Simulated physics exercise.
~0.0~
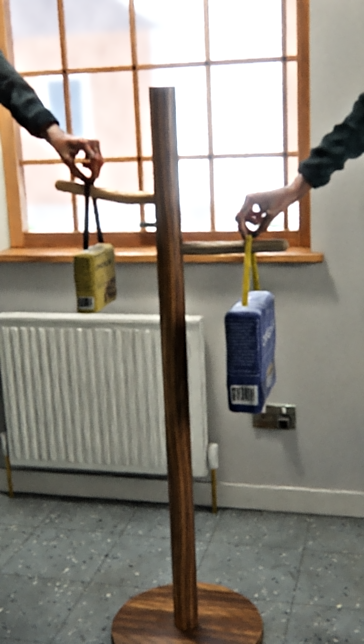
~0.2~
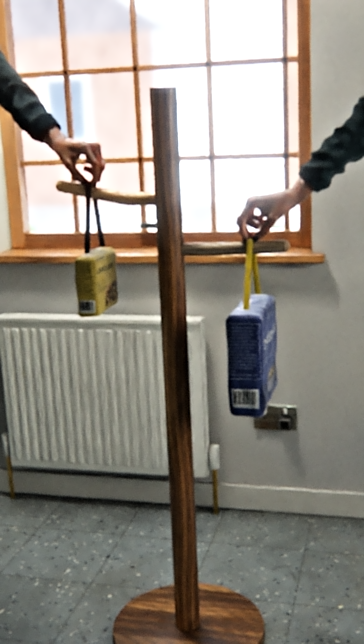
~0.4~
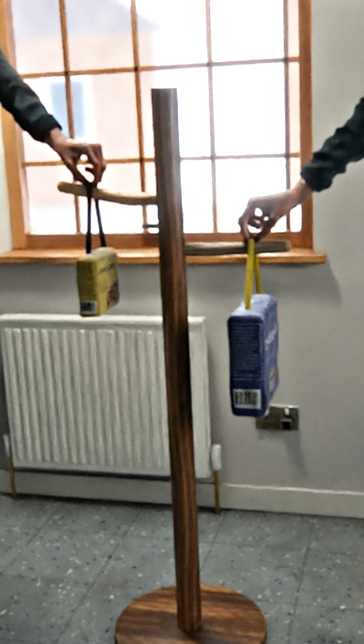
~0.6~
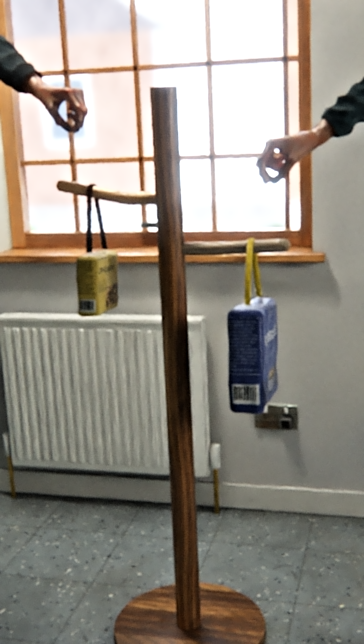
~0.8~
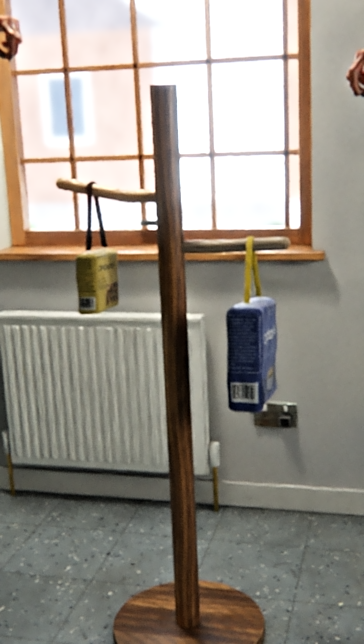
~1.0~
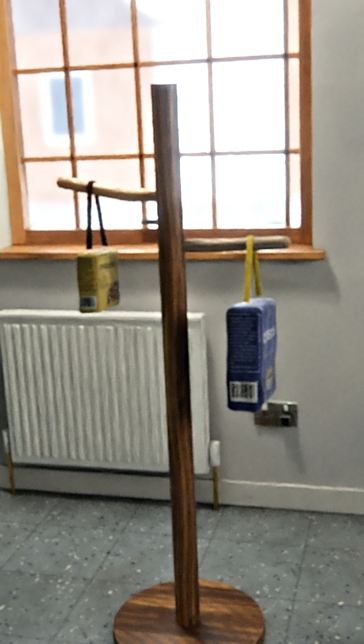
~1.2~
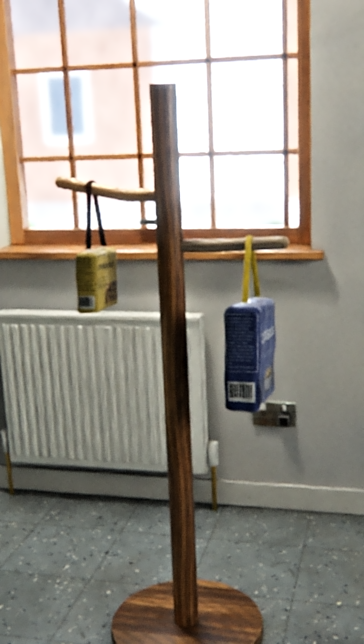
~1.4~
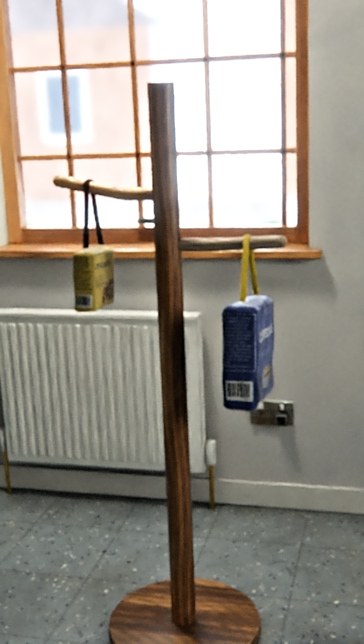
A dark wooden post on a round base stands on a grey speckled floor, seen from the front by a slightly swaying camera, with a white radiator and a wood-framed window behind it. Two short wooden pegs stick out near its top, the left one a little higher. A hand on each side holds a strap over a peg, a small yellow pouch on a dark strap at left and a larger blue bag on a yellow strap at right. Both hands let go and draw back out of view. The pouch and the bag stay hanging from their pegs.
